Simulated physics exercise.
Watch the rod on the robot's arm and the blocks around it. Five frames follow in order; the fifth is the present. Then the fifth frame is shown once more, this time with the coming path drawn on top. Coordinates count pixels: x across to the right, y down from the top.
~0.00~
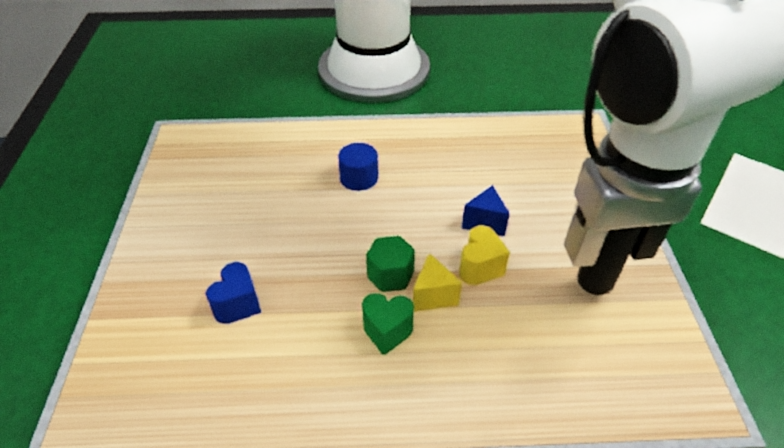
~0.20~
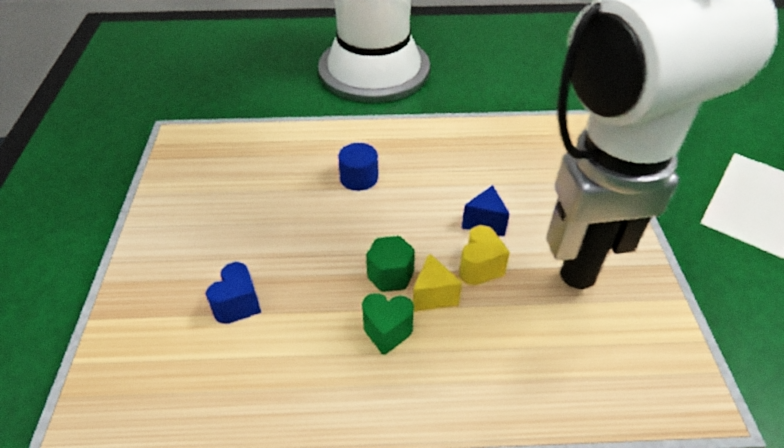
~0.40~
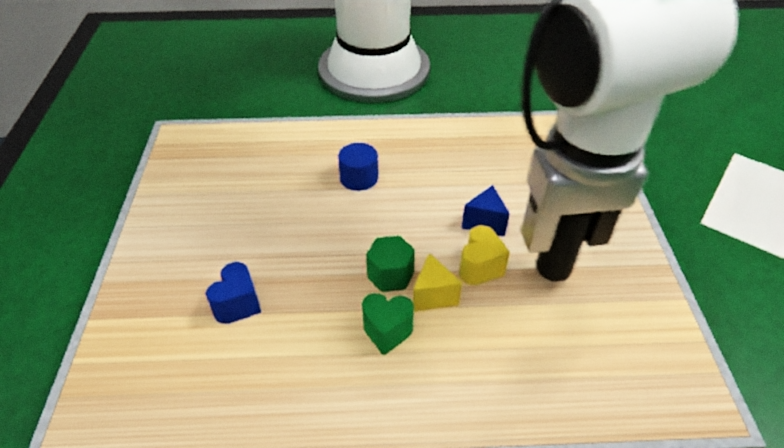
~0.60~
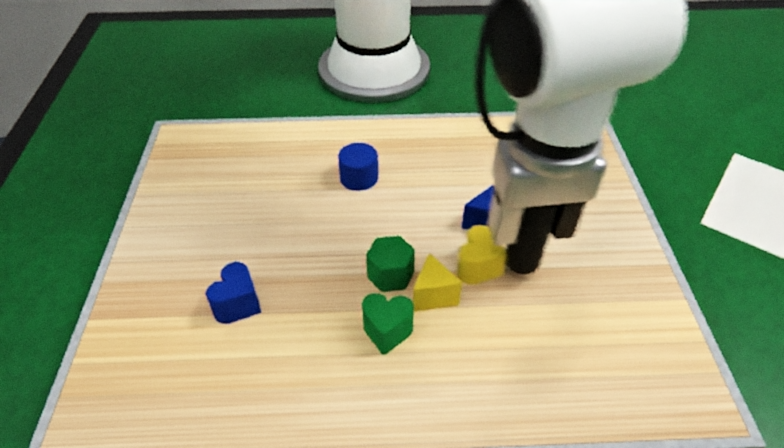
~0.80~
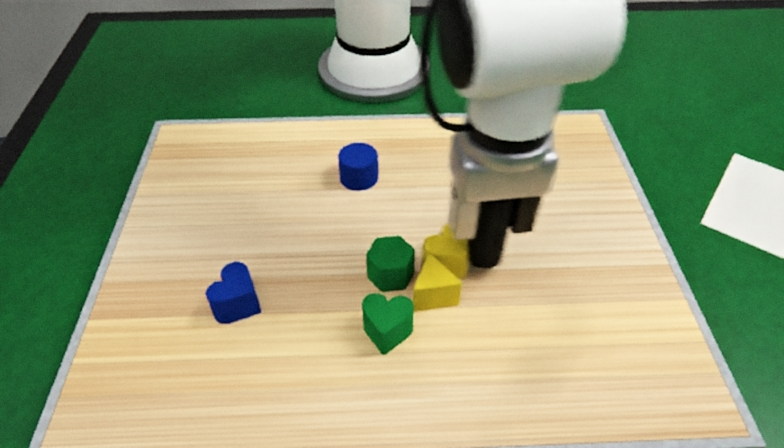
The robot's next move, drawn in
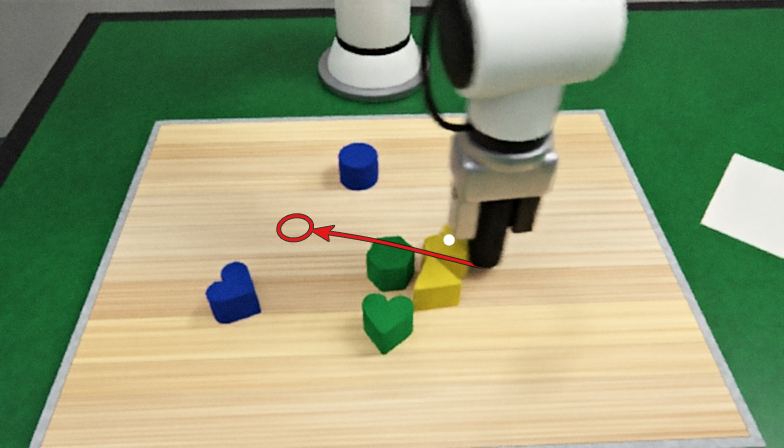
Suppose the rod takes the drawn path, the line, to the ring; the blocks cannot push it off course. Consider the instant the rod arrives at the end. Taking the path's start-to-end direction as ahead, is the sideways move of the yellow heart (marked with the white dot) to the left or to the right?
The left.
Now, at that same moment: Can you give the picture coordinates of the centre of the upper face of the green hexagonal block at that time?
Located at (357, 257).
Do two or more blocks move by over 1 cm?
The answer is yes.
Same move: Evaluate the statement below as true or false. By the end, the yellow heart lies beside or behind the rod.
The statement is false.
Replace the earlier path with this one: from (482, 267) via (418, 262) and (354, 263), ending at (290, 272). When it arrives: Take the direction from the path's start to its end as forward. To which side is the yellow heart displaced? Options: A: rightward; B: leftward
Answer: A.
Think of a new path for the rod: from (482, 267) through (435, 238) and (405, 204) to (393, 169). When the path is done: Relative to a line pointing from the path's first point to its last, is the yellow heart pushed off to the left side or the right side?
It's going to go left.
Path on the board, from (482, 267) through (418, 251) and (356, 237) to (295, 228); the dot is on the yellow heart.
The first path, step by step. One third of the way, rod at (418, 239); green hexagonal block at (357, 257), turned 30° anticlockwise; yellow heart at (382, 227), turned 10° anticlockwise.
Two thirds of the way, rod at (354, 226); green hexagonal block at (357, 257), turned 30° anticlockwise; yellow heart at (317, 216), turned 20° anticlockwise.
At the end, rod at (293, 216); green hexagonal block at (357, 257), turned 30° anticlockwise; yellow triangle in place; yellow heart at (255, 212), turned 35° anticlockwise.
